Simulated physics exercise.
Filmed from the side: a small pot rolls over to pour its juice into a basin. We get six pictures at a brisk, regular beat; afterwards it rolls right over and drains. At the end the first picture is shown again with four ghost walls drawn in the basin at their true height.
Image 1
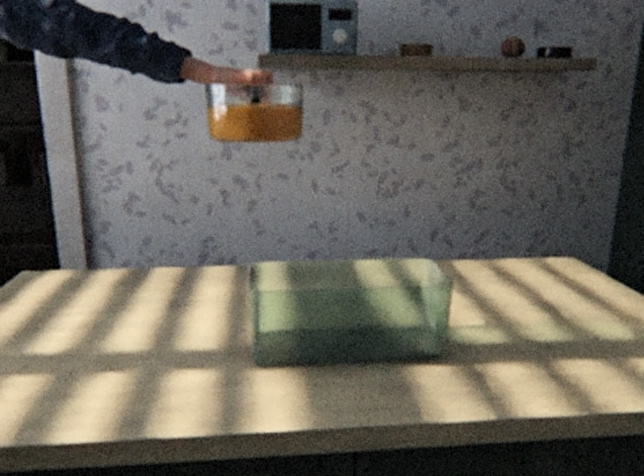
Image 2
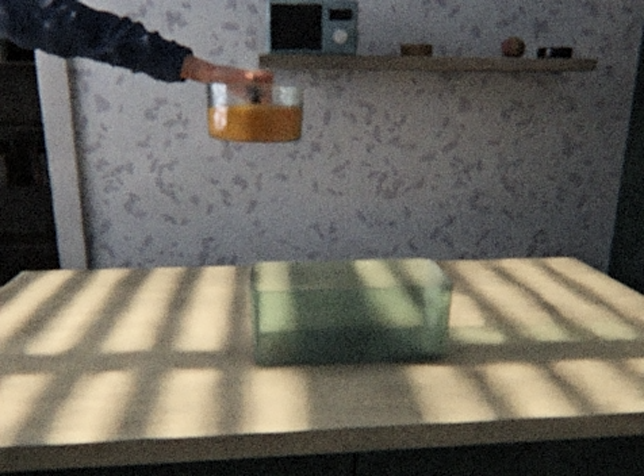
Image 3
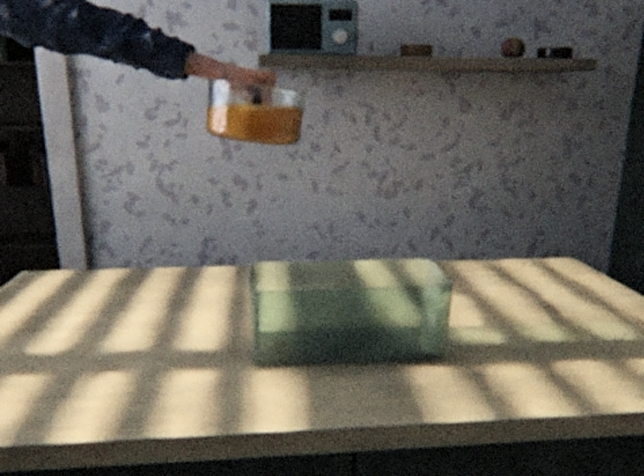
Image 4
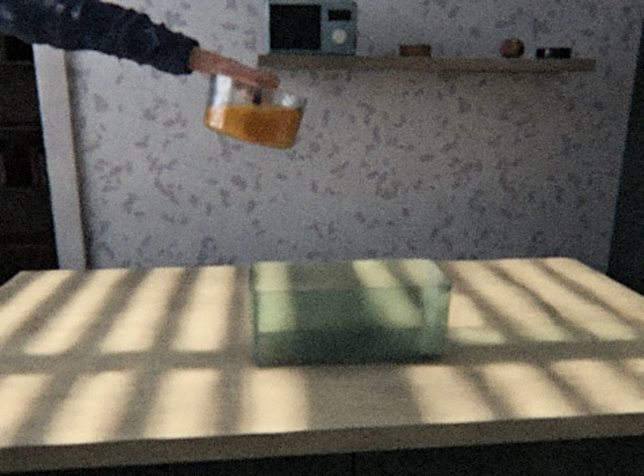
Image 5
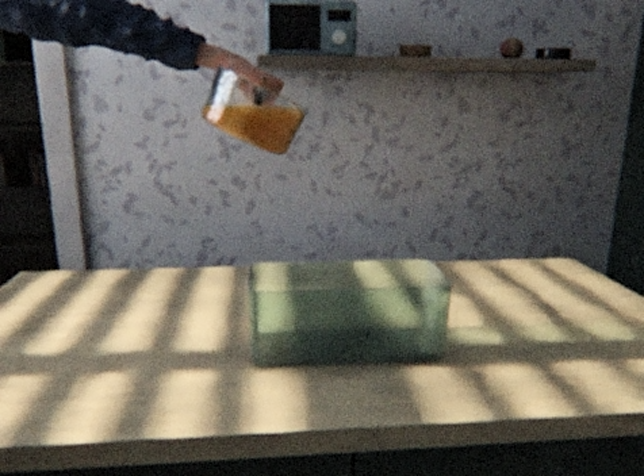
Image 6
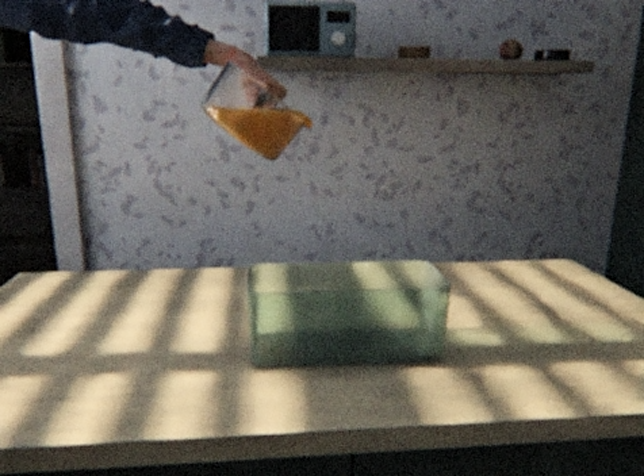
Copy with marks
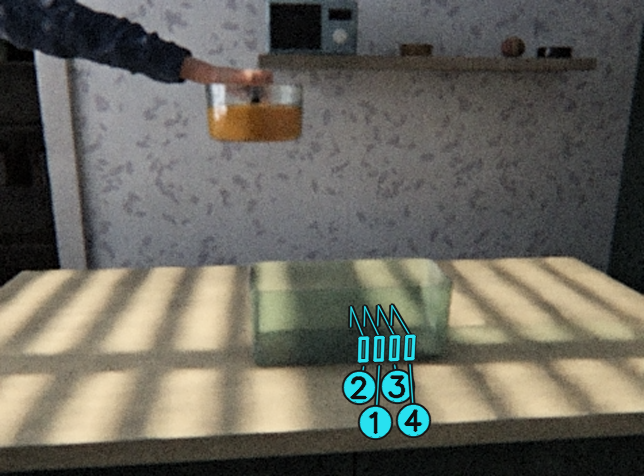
A hand in a dark sleeve, reaching in from the upper left, holds a small clear pot of orange juice above a pale wooden table striped with sunlight, seen from the side. A translucent green basin sits mid-table, before a patterned wall and a shelf holding a microwave. The camera stays still as the hand steadily tilts the pot rightward until juice just crosses its lip.
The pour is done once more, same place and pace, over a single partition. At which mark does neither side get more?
Choose 2.
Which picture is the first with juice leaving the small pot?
Picture 6.
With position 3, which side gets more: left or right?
The left one.
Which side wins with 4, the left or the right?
The left one.
On the marked copy, 1 at (379, 365); 2 at (363, 366); 3 at (394, 365); 4 at (409, 364).
With 1, about 82 % ends left of the wall and 15 % right of it.
With 2, about 51 % ends left of the wall and 47 % right of it.
With 3, about 90 % ends left of the wall and 8 % right of it.
With 4, about 83 % ends left of the wall and 14 % right of it; 3 % is lost outside.
